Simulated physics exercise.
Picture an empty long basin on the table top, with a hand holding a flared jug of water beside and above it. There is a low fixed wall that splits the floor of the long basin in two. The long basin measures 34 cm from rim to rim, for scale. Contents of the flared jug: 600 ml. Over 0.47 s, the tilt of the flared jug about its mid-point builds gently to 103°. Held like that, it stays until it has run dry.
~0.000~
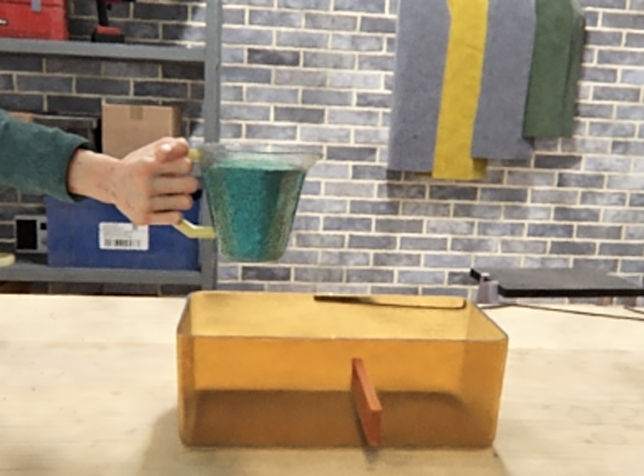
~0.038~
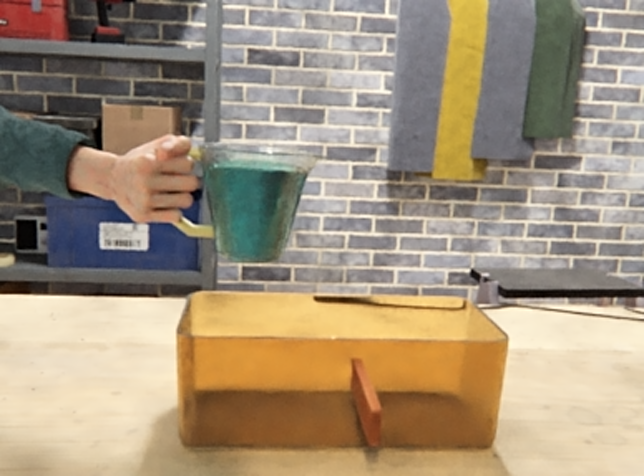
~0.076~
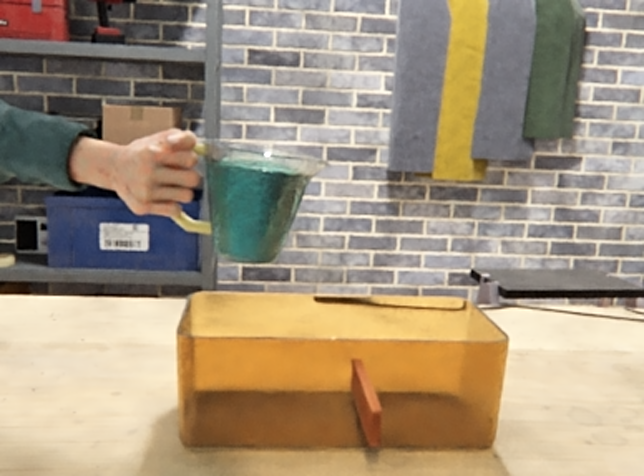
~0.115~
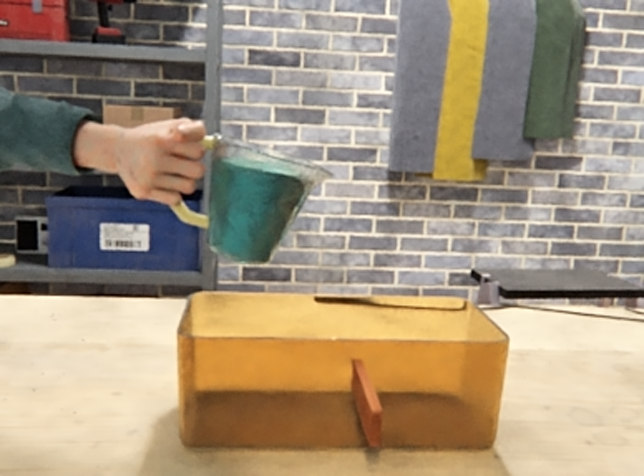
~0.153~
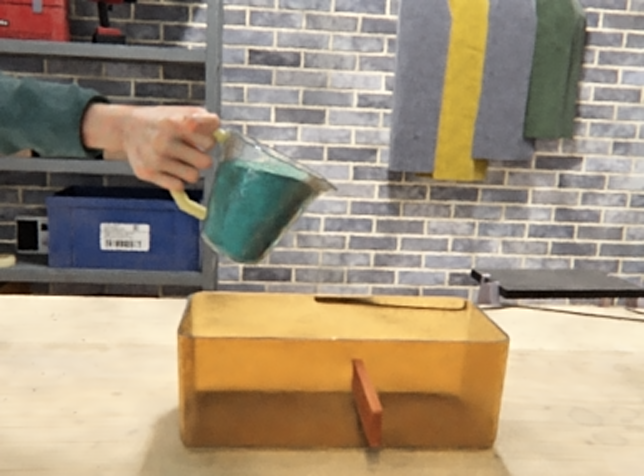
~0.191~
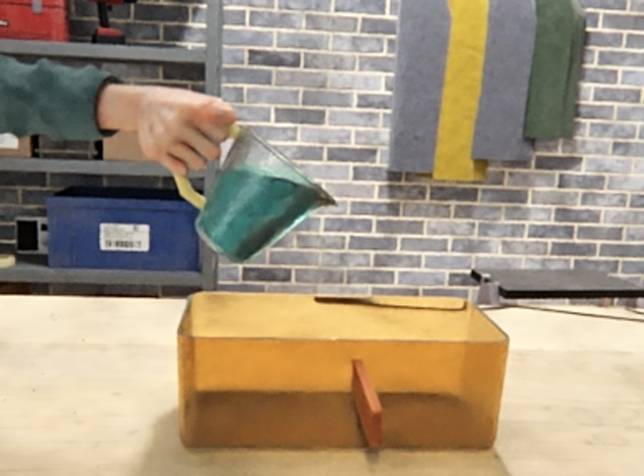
A hand gradually tilts a flared jug of teal water rightward above an amber basin.
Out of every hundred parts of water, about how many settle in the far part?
About 29 out of 100.
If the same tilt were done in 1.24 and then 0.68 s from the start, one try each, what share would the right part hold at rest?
I'd expect close to 60 per cent and then close to 40 per cent.
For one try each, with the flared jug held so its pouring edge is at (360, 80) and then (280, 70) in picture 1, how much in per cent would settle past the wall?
In turn about 80 and 10 per cent.
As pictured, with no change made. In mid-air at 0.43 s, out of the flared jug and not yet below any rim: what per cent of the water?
I'd put it at about 24 percent.
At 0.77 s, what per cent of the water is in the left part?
I'd say near 66 percent.
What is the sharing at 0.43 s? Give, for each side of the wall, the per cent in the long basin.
Left roughly 16, right roughly 22.
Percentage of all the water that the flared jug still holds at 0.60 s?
About 6 percent.
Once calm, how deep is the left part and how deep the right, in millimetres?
Depths at rest: Left around 14 mm, right around 8 mm.
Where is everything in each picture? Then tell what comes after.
It leans 0°; its right rim is at (325, 153); the water meets the walls at (204, 163) and (306, 167); the long basin's rim runs from (184, 313) to (488, 319); the wall's top is at (366, 382), in the first picture.
It leans 2°; its right rim is at (326, 155); the water meets the walls at (205, 162) and (307, 168), in the second picture.
It leans 7°; its right rim is at (330, 162); the water meets the walls at (209, 160) and (309, 171), in the third picture.
It leans 15°; its right rim is at (335, 174); the water meets the walls at (216, 158) and (313, 176), in the fourth picture.
It leans 25°; its right rim is at (339, 188); the water meets the walls at (221, 160) and (320, 181), in the fifth picture.
It leans 37°; its right rim is at (340, 206); the water meets the walls at (217, 180) and (333, 194), in the sixth picture.
Then, 0.43 s in, the tilt is 101° and 37 per cent is still to pour, 17 is left of the wall and 22 right of it.
Then, 0.60 s in, the tilt is 103° and 6 per cent is still to pour, 55 is left of the wall and 29 right of it.
Then, 0.77 s in, the tilt is 103° and 0 per cent is still to pour, 66 is left of the wall and 29 right of it.
Then, 0.97 s in, the tilt is 103° and 0 per cent is still to pour, 68 is left of the wall and 29 right of it.
Finally, 68 per cent lies left of the wall, 29 right of it and 3 outside.
